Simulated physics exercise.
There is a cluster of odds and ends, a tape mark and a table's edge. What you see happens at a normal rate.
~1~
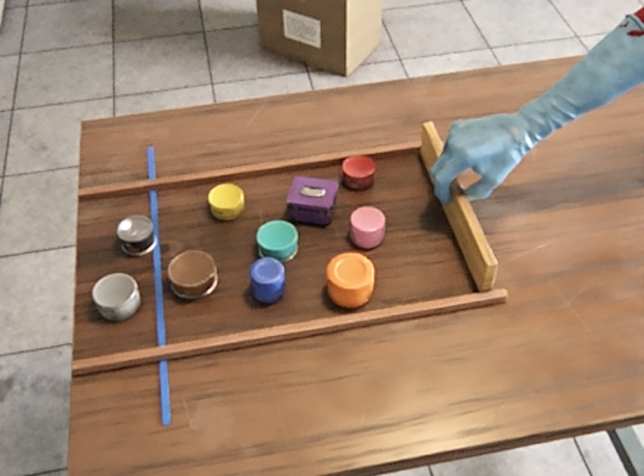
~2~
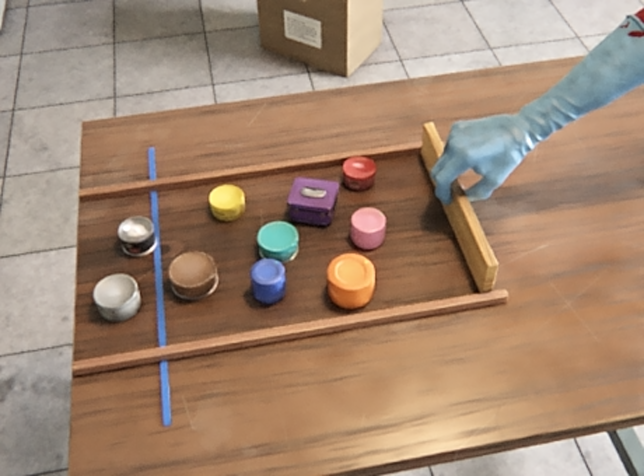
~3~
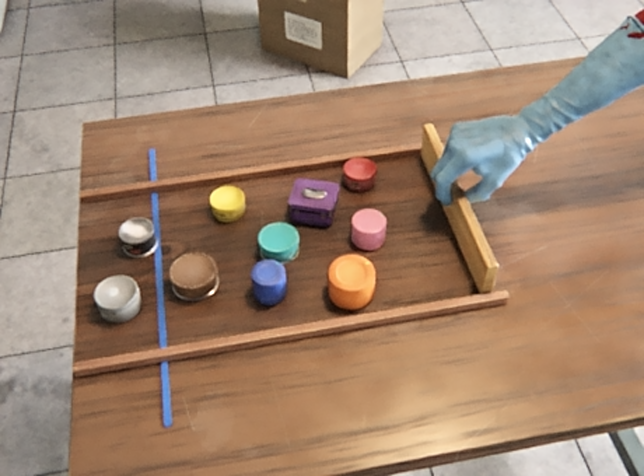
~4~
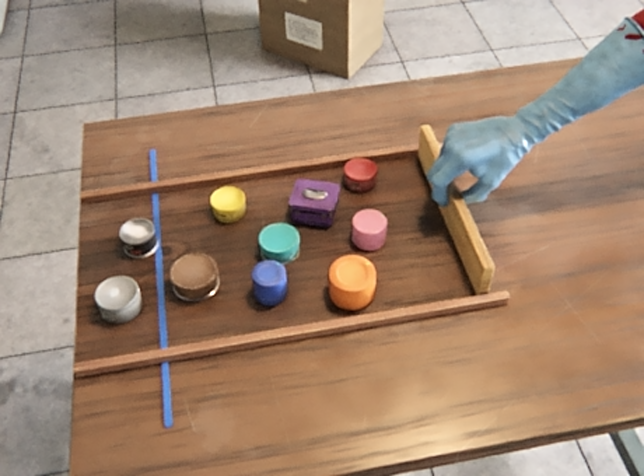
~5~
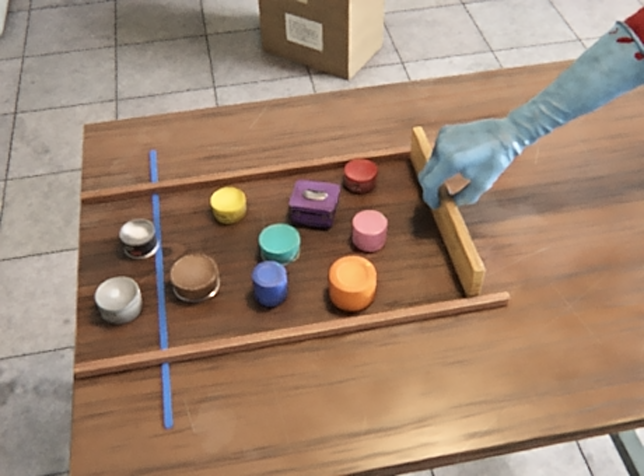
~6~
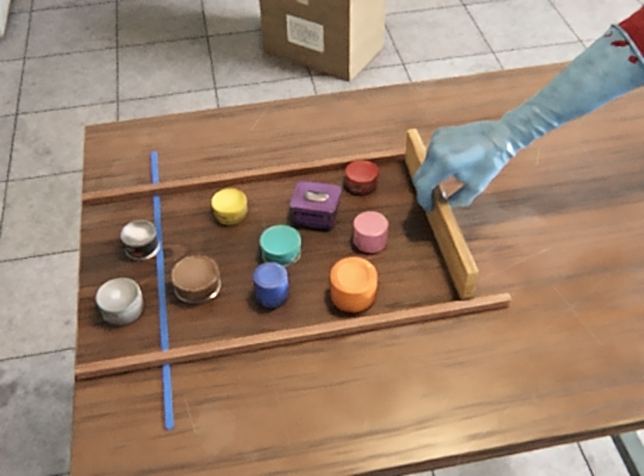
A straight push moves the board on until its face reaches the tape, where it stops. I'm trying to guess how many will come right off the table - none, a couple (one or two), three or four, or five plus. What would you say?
It ends with a lone piece or a pair gone from the top.
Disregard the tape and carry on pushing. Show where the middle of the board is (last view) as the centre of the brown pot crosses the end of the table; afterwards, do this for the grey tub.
Roughly (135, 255); for the second one, roughly (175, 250).
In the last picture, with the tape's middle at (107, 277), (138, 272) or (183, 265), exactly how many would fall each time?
In order, 5, 2 and 0.
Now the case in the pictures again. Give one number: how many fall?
Count of fallen: 1.
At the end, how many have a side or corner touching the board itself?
Contact count: 5.
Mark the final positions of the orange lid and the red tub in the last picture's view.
You'll find the orange lid at roughly (138, 327) and the red tub at roughly (140, 208).
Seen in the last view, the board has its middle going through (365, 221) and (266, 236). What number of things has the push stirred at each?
The first count is 2, and then it's 8.
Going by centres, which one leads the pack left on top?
Result: Black pot.
Soon after, none off yet; grey tub at rest near (120, 302); black pot at rest near (141, 240); brown pot at rest near (196, 279).
After that, none off yet; grey tub moving near (112, 303); black pot at rest near (141, 240); brown pot displaced about its own width near (159, 299).
In the end, the number that fall off is one or two; gone, grey tub.
